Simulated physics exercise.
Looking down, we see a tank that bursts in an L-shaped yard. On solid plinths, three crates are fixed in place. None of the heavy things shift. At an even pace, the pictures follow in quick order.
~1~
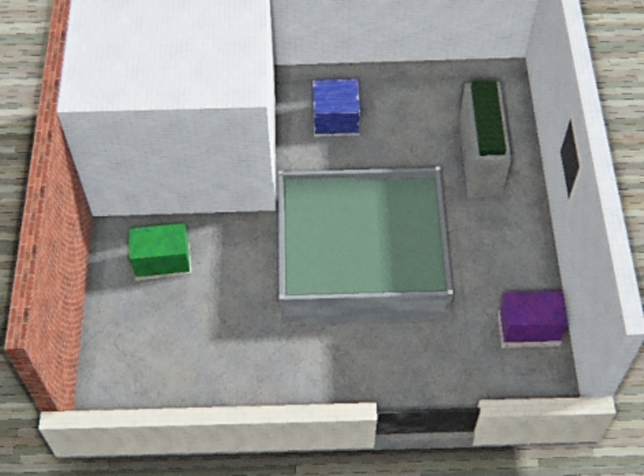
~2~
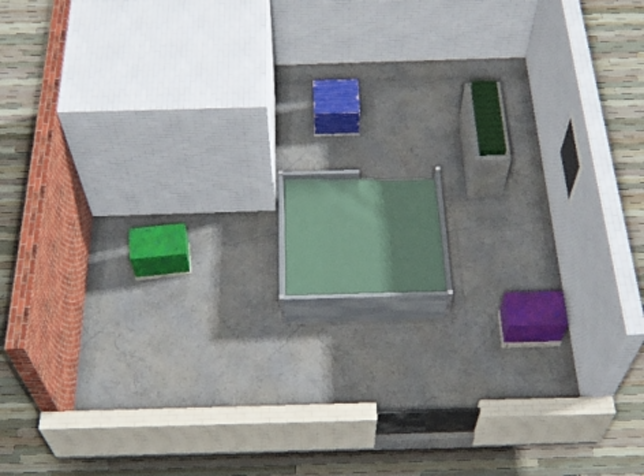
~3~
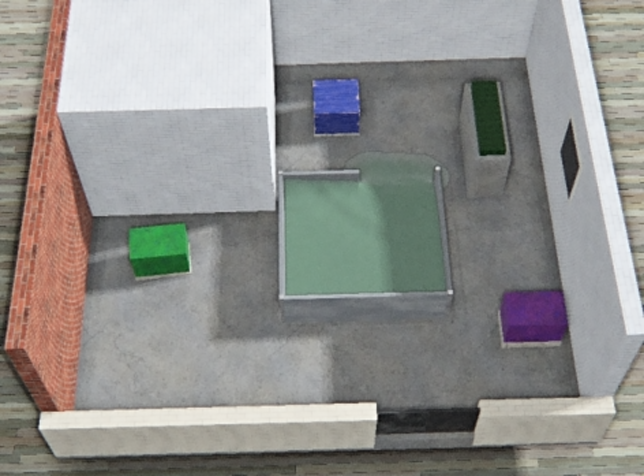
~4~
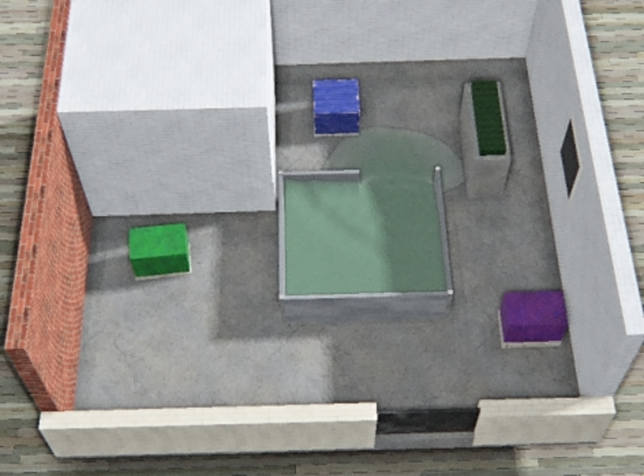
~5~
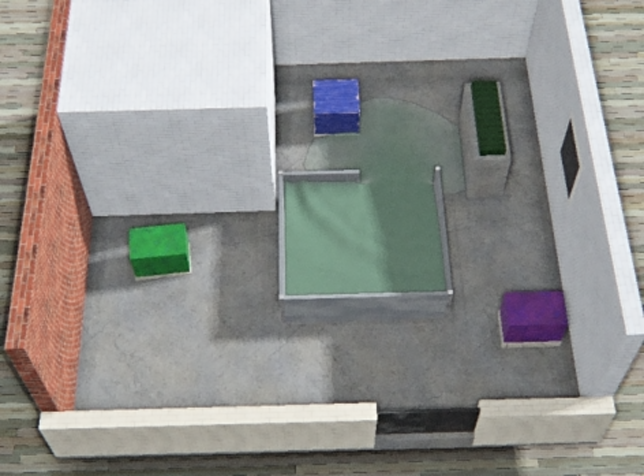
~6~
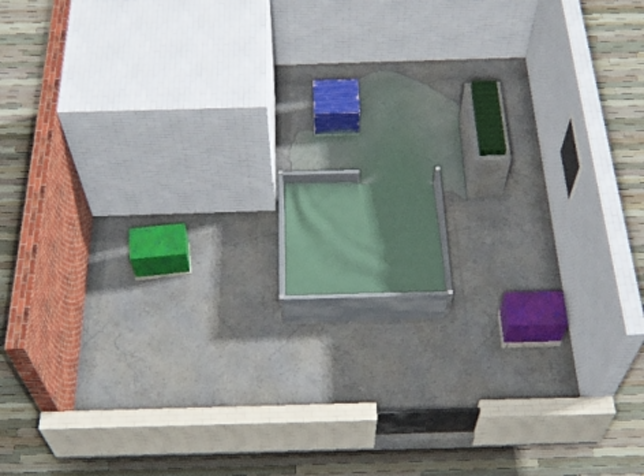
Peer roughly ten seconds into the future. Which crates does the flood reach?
As I see it, purple crate: Reached by water; blue crate: Reached by water; green crate: Kept safe.
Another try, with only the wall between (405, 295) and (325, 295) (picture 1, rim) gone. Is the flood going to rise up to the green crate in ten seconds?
In that case the green crate is flooded.
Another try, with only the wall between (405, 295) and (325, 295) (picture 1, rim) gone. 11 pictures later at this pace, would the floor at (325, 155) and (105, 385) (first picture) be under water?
First spot left untouched, second spot inundated.
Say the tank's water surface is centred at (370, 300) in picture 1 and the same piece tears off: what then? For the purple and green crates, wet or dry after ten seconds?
Outcome: Purple flooded; green flooded.
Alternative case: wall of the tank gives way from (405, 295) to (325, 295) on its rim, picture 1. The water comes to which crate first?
Answer: The one in purple.
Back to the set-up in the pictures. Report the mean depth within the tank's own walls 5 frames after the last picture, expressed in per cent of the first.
That comes to about 72 per cent.
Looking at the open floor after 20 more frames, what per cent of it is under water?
That's roughly 40 per cent.
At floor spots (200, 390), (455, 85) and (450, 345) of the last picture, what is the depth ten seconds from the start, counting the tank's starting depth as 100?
Respectively 8, 20 and 8 per cent.
A moment on, water covers 20 % of the floor; the purple crate not reached, the blue crate water round its plinth, the green crate not reached.
Next, water covers 30 % of the floor; the purple crate not reached, the blue crate water round its plinth, the green crate not reached.
Then, water covers 40 % of the floor; the purple crate not reached, the blue crate water round its plinth, the green crate not reached.
Later, water covers 65 % of the floor; the purple crate water round its plinth, the blue crate water round its plinth, the green crate water round its plinth.
In the end, water covers 85 % of the floor; the purple crate was topped, the blue crate was topped, the green crate stayed above the water.
